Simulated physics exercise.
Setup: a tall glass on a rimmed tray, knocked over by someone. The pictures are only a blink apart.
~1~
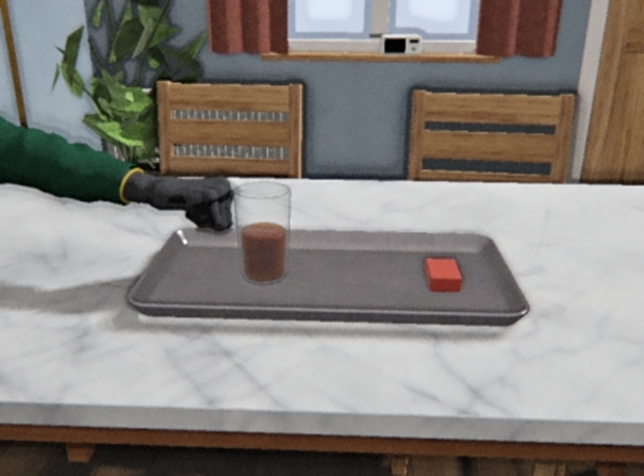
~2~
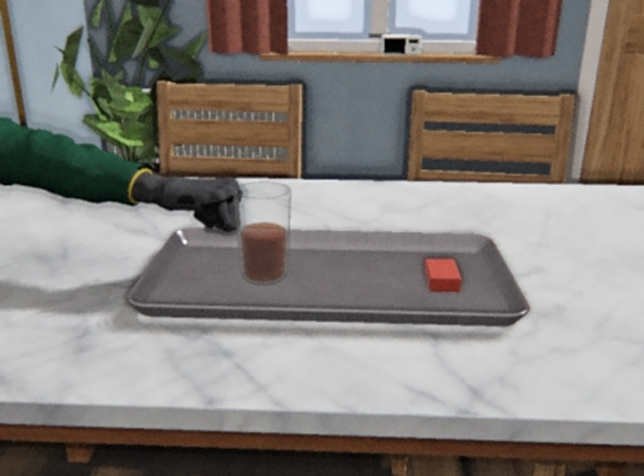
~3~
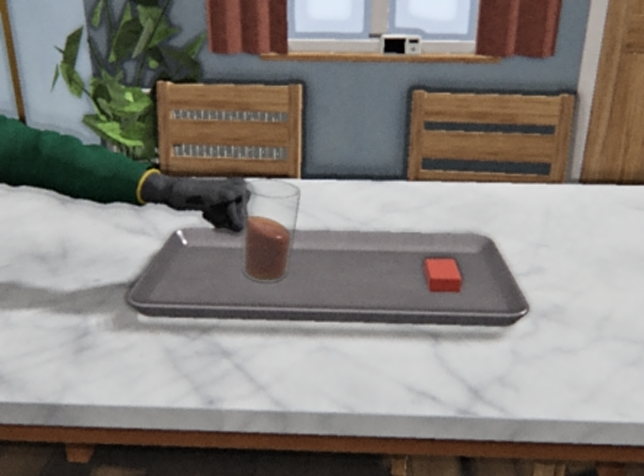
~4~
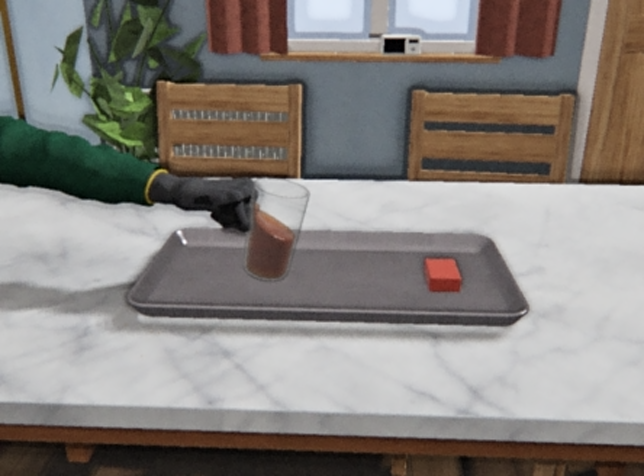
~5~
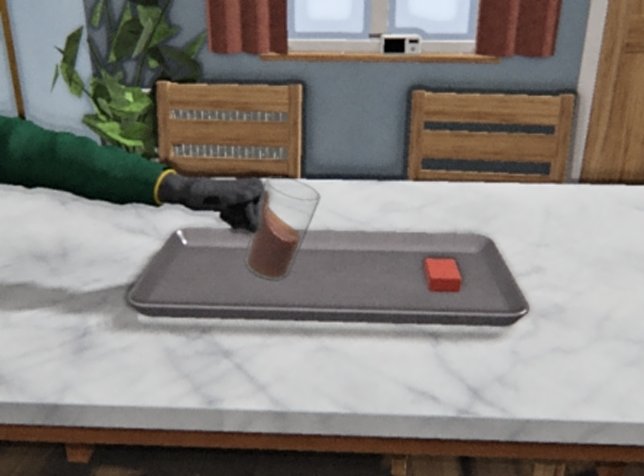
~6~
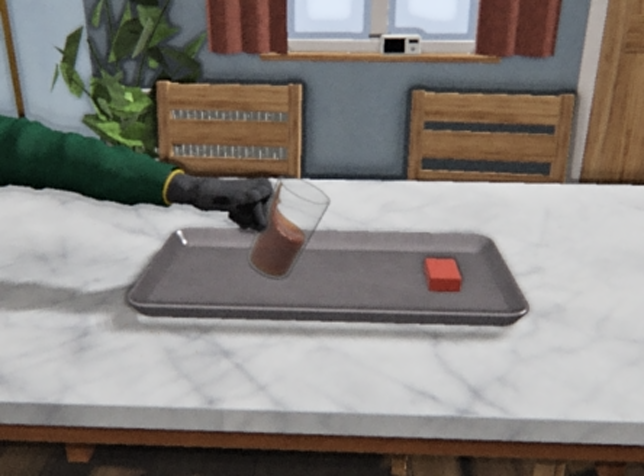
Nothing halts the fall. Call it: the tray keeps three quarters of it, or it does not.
The tray keeps three quarters.
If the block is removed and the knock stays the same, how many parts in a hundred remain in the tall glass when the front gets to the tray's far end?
60 percent or so.
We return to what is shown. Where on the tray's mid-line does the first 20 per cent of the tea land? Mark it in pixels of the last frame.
It lands around (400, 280).
A moment on, the tall glass is falling and 100 per cent is in the glass, 0 on the tray and 0 above or beyond its rim.
Next, the tall glass lies on its side and 69 per cent is in the glass, 27 on the tray and 5 above or beyond its rim.
Then the tall glass lies on its side and 32 per cent is in the glass, 51 on the tray and 17 above or beyond its rim.
Later the tall glass lies on its side and 17 per cent is in the glass, 73 on the tray and 9 above or beyond its rim.
Finally, 91 per cent is held by tray and glass, 9 is off the tray.
